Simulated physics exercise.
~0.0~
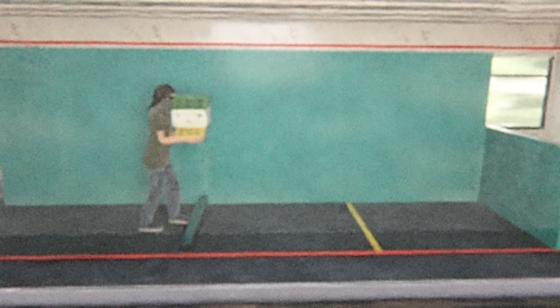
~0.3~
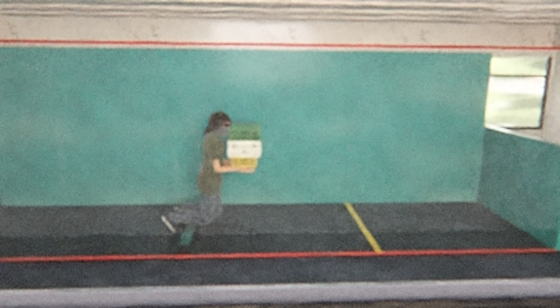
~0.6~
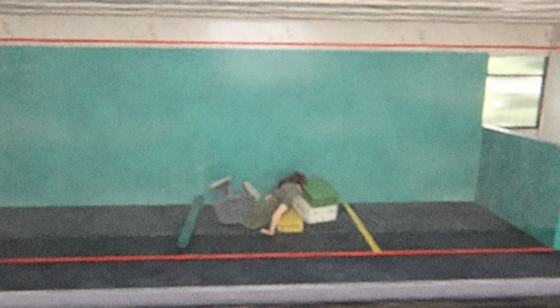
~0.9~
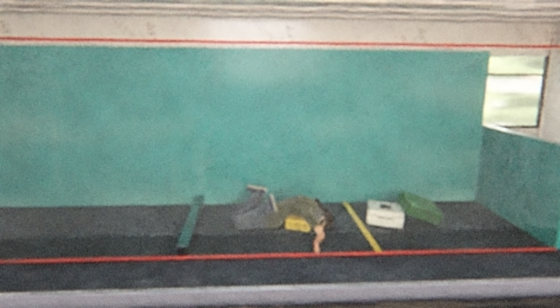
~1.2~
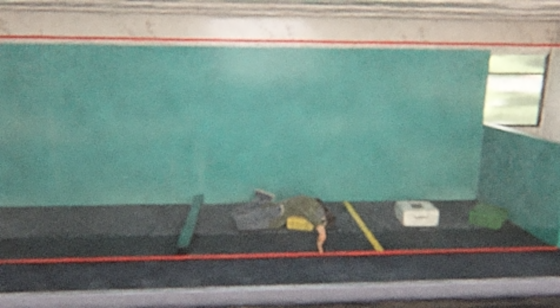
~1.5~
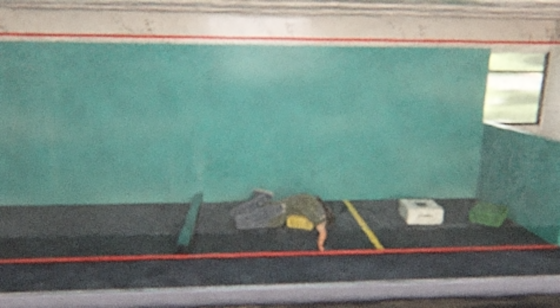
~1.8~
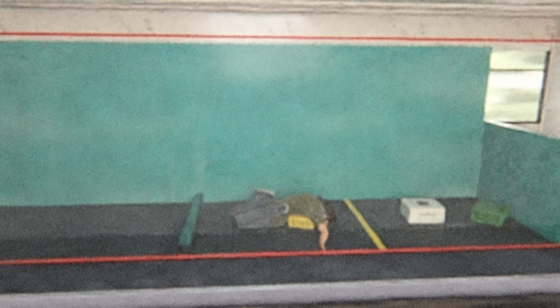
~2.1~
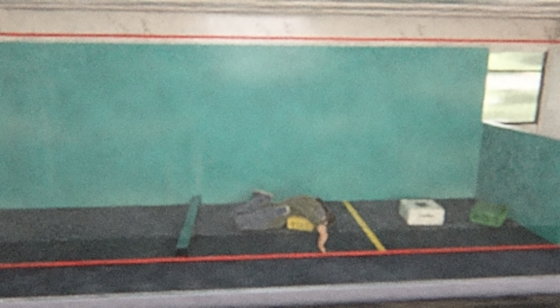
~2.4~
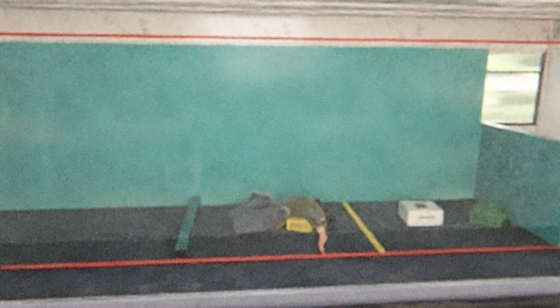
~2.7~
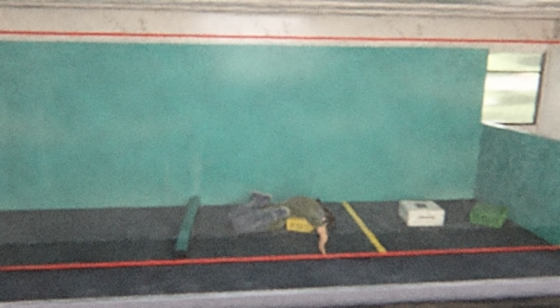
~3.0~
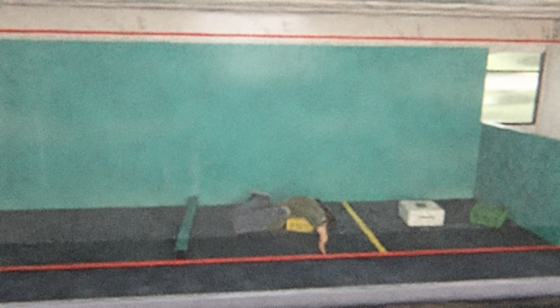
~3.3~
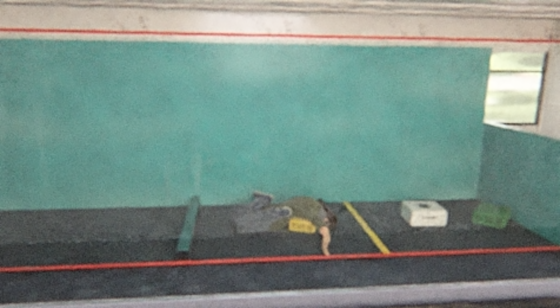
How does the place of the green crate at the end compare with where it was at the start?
At the start the green crate was on top of the stack in the person's arms, on the left. At the end it lay on the floor far to the right, beyond the yellow line and the white box.
